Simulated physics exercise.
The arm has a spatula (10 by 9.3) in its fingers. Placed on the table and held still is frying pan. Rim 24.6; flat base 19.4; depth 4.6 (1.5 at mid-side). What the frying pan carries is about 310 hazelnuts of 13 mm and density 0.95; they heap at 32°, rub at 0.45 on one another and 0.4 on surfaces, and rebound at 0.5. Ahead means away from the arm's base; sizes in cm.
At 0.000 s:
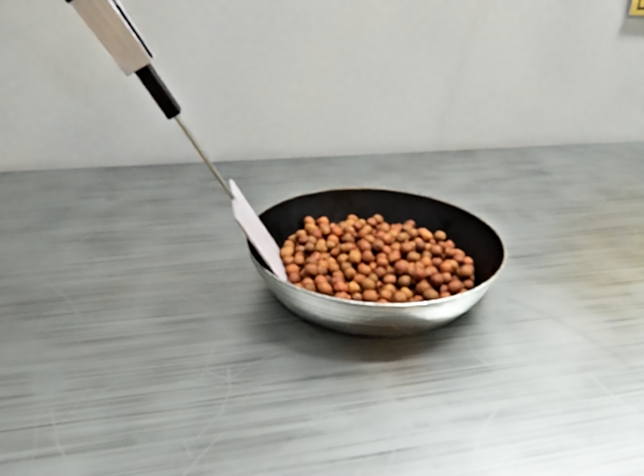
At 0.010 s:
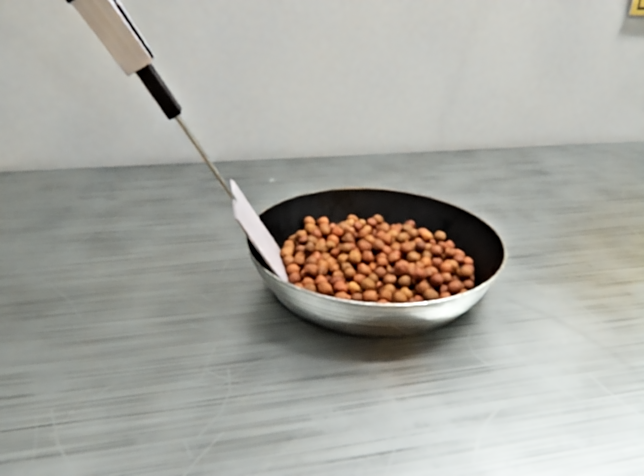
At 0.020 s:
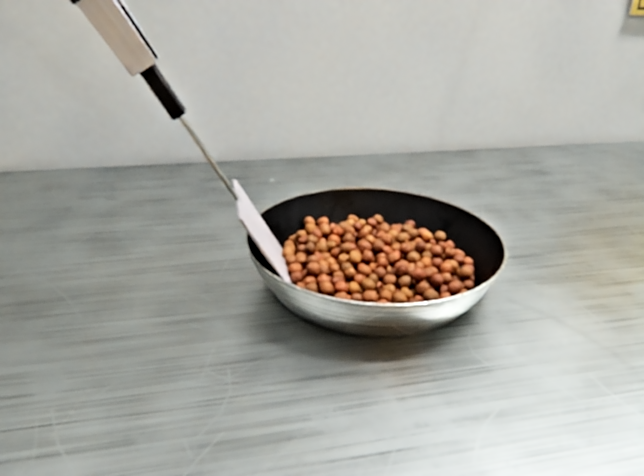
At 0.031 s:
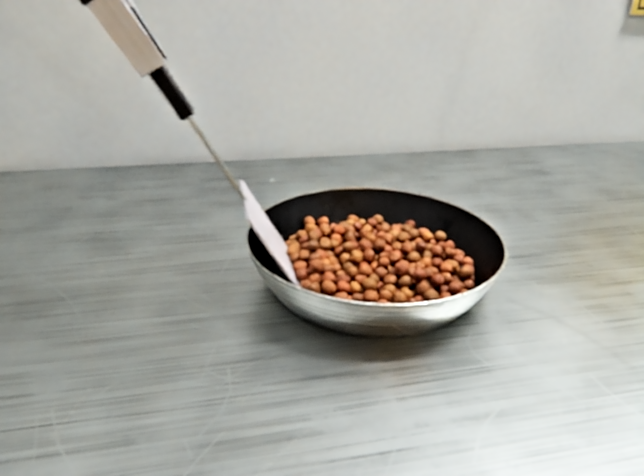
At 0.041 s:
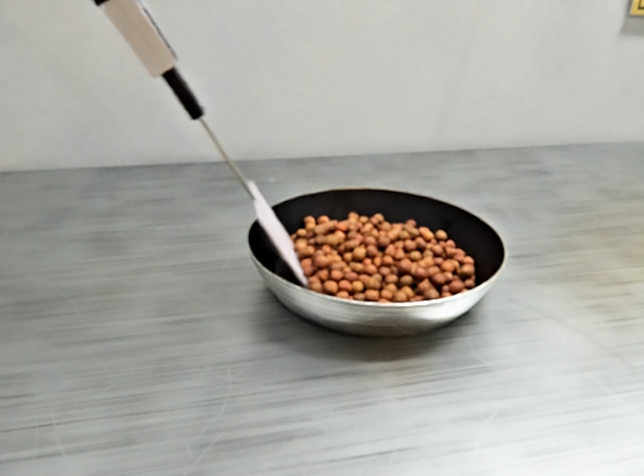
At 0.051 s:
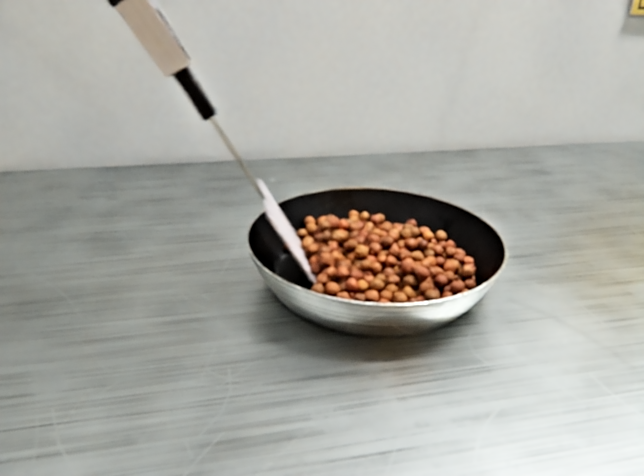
A spatula rested against the left inside edge of a frying pan full of small, round brown pieces, then slid a short way to the right, nudging the nearest ones slightly while the pan stayed still.
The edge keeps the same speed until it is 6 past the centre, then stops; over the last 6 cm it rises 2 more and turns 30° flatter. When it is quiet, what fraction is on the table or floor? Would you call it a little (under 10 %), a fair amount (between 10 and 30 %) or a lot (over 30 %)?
A little, under 10 %.
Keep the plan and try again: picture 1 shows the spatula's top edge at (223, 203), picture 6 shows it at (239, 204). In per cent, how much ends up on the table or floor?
Off the vessel, on the table or floor: Some 0 percent.
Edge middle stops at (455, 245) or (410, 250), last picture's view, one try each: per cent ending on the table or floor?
I'd say roughly 15 per cent, then roughly 0 per cent.
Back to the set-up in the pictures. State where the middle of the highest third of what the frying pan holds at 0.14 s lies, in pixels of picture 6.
(401, 241).
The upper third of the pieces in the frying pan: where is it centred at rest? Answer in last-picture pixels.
I'd put it close to (451, 236).
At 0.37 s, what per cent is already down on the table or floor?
5 %.
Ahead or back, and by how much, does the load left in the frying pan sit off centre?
4.5 cm ahead.
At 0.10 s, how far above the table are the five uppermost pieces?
Estimated height above table: Approx. 5 cm.
After 0.10 s, sloping 61°, highest piece 6 above the table; 314 in the frying pan.
After 0.14 s, sloping 50°, highest piece 7 above the table; 314 in the frying pan.
After 0.37 s, sloping 31°, highest piece 6 above the table; 302 in the frying pan, 10 on the table or floor, 2 on the blade or in flight.
After 1.42 s, sloping 31°, highest piece 6 above the table; 299 in the frying pan, 15 on the table or floor.
At rest, 299 in the frying pan, 15 on the table or floor. That is 5 % on the table or floor.
